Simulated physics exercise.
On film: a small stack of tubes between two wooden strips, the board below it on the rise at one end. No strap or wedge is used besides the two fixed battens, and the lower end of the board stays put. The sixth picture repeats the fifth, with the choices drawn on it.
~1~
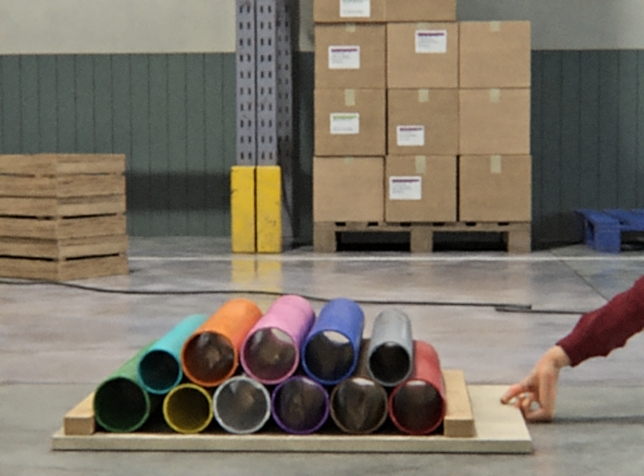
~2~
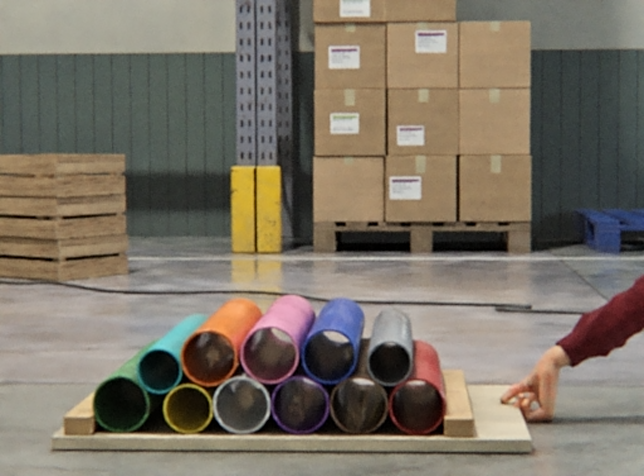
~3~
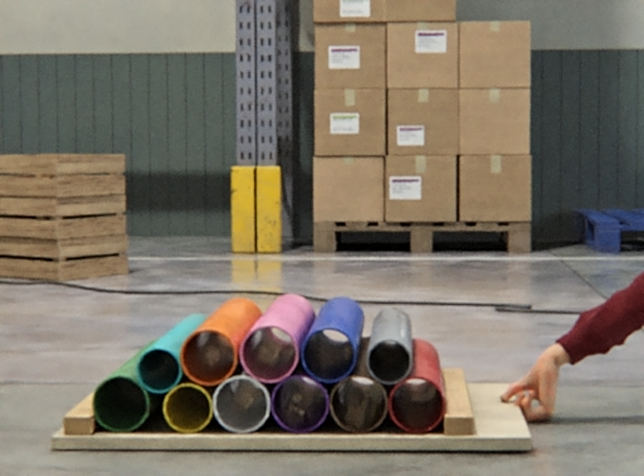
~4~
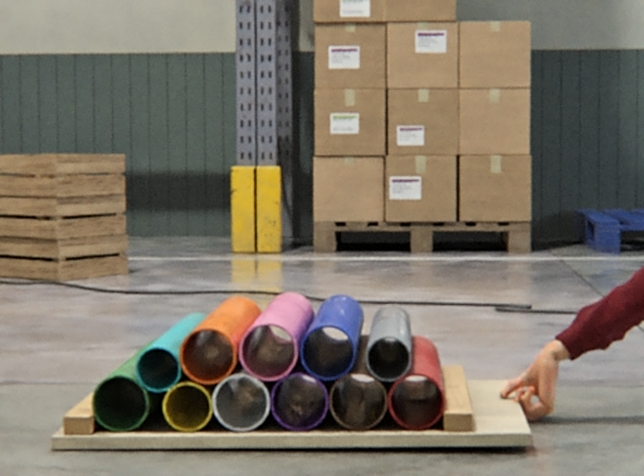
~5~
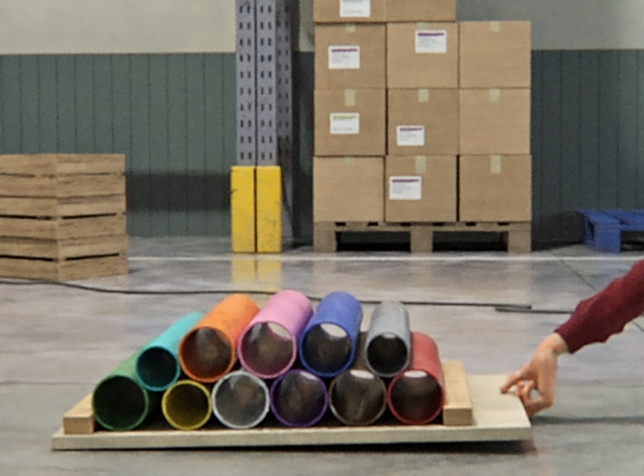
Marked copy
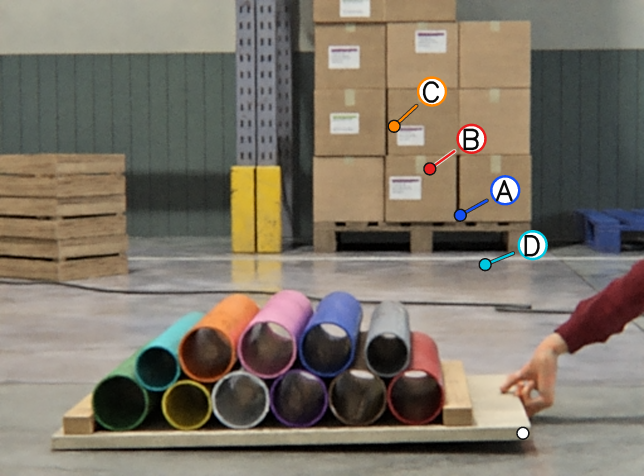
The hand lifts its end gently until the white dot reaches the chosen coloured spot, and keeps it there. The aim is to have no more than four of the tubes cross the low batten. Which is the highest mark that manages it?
The last mark within the limit is A.
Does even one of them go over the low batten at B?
At B: Yes.
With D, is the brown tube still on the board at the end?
The brown tube: Yes.
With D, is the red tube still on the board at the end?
Yes, with D.
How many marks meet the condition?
Two of them.
On the marked copy, A at (460, 215); B at (430, 169); C at (394, 126); D at (485, 265); the white dot at (523, 433).
With A. Early on, board at 18°.
Further on, board at 29°.
At the end, board at 29°, three over the low batten (turquoise, orange, pink).
As for the rest, B six over the low batten; C eleven over the low batten; D two over the low batten (turquoise, orange).
